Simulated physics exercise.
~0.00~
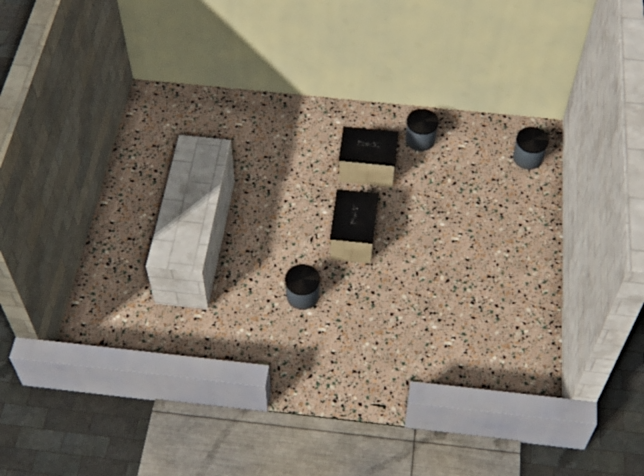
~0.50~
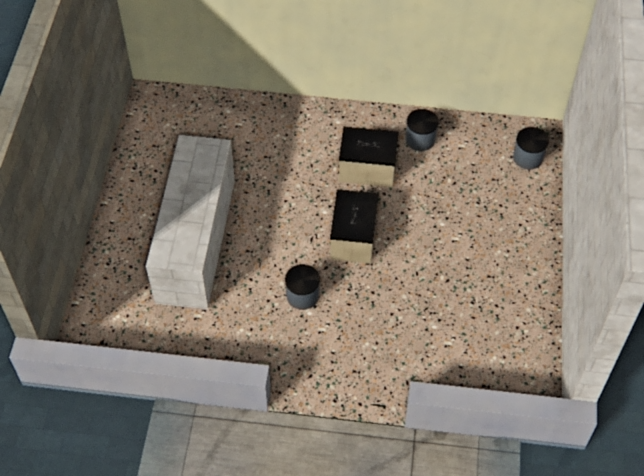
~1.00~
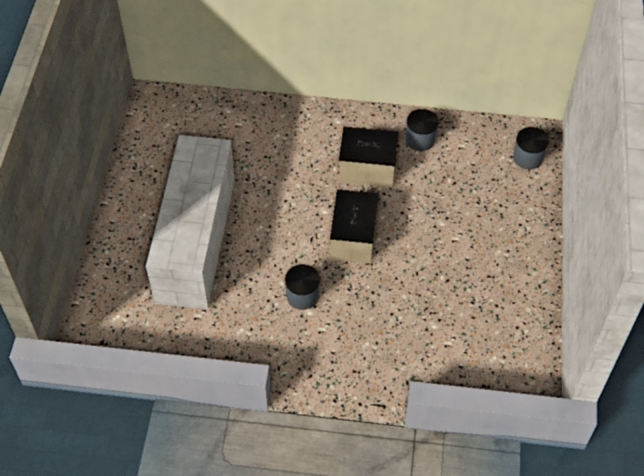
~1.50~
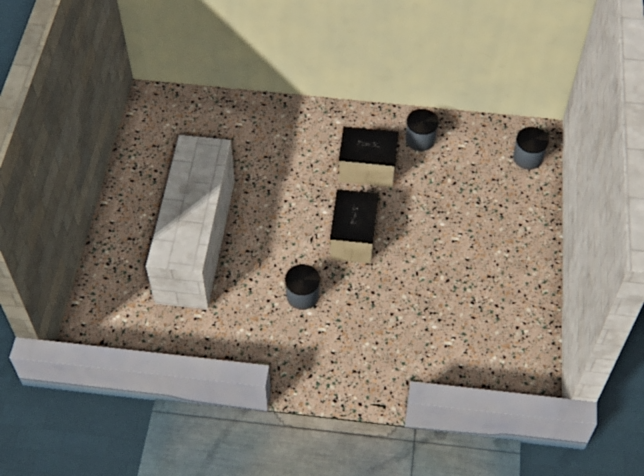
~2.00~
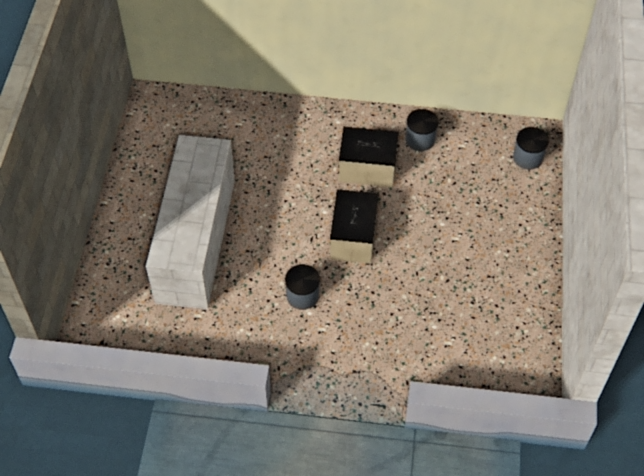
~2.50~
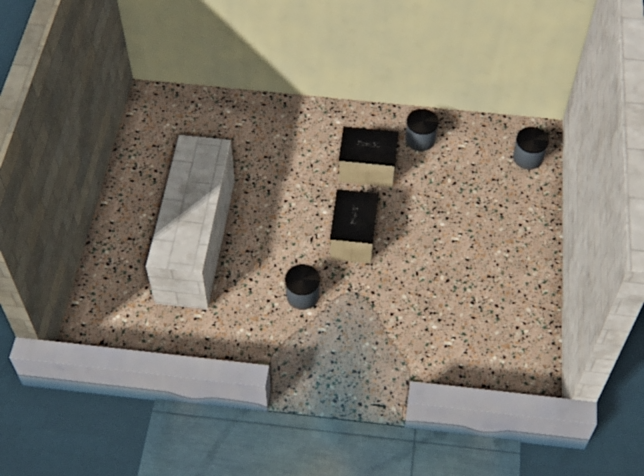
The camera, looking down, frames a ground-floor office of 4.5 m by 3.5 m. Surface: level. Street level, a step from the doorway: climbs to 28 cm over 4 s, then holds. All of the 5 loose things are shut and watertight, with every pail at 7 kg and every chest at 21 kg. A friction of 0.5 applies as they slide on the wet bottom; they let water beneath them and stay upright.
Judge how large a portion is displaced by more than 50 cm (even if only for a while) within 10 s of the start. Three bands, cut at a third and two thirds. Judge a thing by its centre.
The portion reaches two thirds.
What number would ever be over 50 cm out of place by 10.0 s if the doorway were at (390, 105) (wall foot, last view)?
Then it comes to 4 of them.
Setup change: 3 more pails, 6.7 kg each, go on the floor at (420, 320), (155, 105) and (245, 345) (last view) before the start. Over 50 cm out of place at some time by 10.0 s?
Note, in order of listing: Crosses the threshold, crosses the threshold, stays below the threshold.
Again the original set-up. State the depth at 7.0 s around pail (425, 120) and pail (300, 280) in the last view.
About 15 and 9 cm.
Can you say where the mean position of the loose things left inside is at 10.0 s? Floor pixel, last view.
Close to pixel (308, 165).
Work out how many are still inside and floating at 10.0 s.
At that instant the tally stands at 4.
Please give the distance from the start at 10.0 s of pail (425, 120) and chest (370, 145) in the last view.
They've ended up 100 cm and 80 cm away, in that order.
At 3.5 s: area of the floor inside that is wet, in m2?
Some 3.5 m2.
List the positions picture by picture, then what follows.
A pail at (533, 139), on the bottom; a pail at (423, 121) rests on the ground; water covers 0.0 m2; 0 of 5 have shifted, in the first picture.
A pail at (533, 139), on the bottom; a pail at (423, 121), on the bottom; 0.0 m2 under water; 0 of 5 have shifted, in the second picture.
A pail at (533, 139) rests on the ground; a pail at (423, 121) rests on the ground; water covers 0.0 m2; 0 of 5 have shifted, in the third picture.
A pail at (533, 139) rests on the ground; a pail at (423, 121), on the bottom; 0.0 m2 under water; 0 of 5 have shifted, in the fourth picture.
A pail at (533, 139) rests on the ground; a pail at (423, 121), on the bottom; 0.2 m2 under water; 0 of 5 have shifted, in the fifth picture.
A pail at (533, 139) rests on the ground; a pail at (423, 121) rests on the ground; water covers 0.9 m2; 0 of 5 have shifted, in the sixth picture.
After 3.5 s 0 of 5 are over 50 cm from their spots; 0 afloat.
After 4.5 s 1 of 5 are over 50 cm from their spots; 0 afloat.
After 7.0 s 2 of 5 are over 50 cm from their spots; 3 afloat.
After 10.0 s 5 of 5 are over 50 cm from their spots, and 5 have been at some point; 4 afloat.
